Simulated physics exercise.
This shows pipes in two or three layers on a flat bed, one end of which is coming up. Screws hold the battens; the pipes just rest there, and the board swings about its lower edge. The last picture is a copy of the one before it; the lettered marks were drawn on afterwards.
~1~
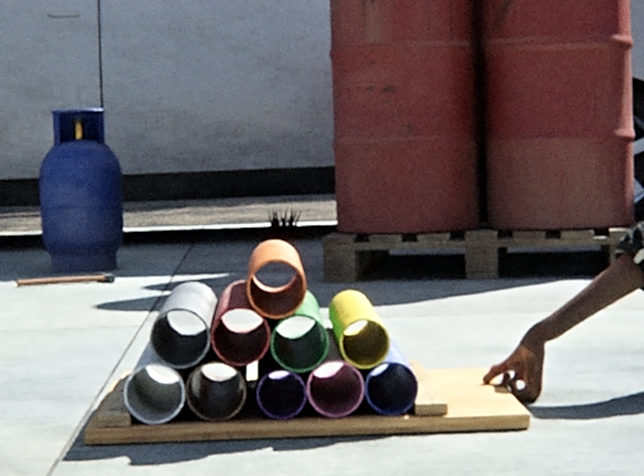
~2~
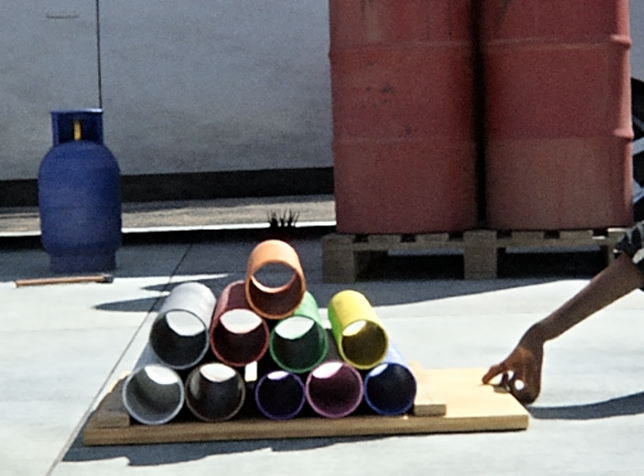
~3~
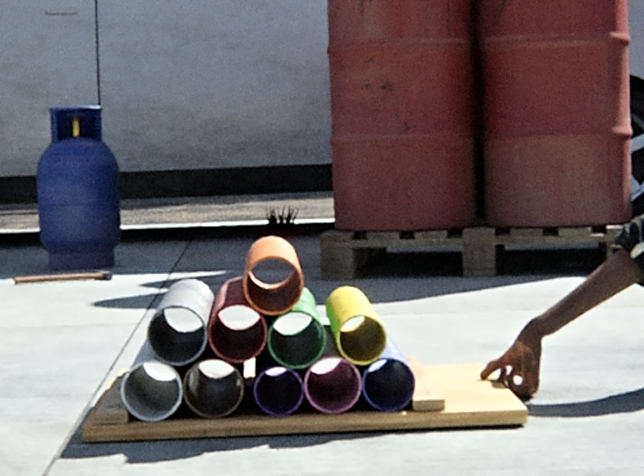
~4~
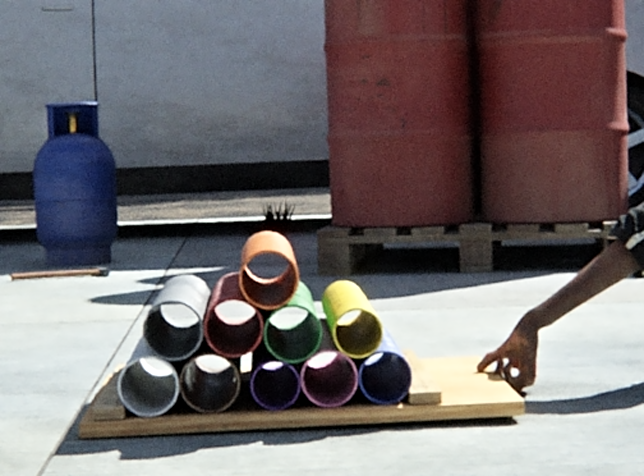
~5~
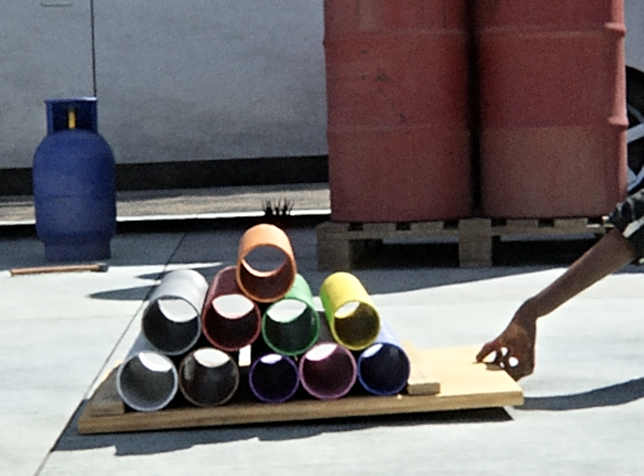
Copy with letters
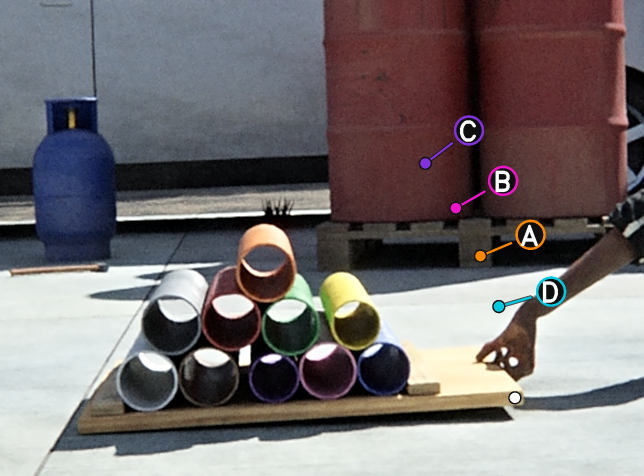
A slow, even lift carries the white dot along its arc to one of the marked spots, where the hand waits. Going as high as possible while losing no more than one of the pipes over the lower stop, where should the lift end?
Raise it to D.
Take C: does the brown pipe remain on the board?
No.
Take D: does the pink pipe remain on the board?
The pink pipe: Yes.
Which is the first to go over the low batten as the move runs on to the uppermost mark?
First is the grey one.
On the copy, A at (481, 256); B at (456, 208); C at (425, 164); D at (499, 306); the white dot at (515, 398).
On D. First, board at 12°.
Then, board at 14°.
Finally, board at 14°, none over the low batten.
By contrast, A three over the low batten (red, grey, orange); B four over the low batten (green, red, grey, orange); C ten over the low batten.
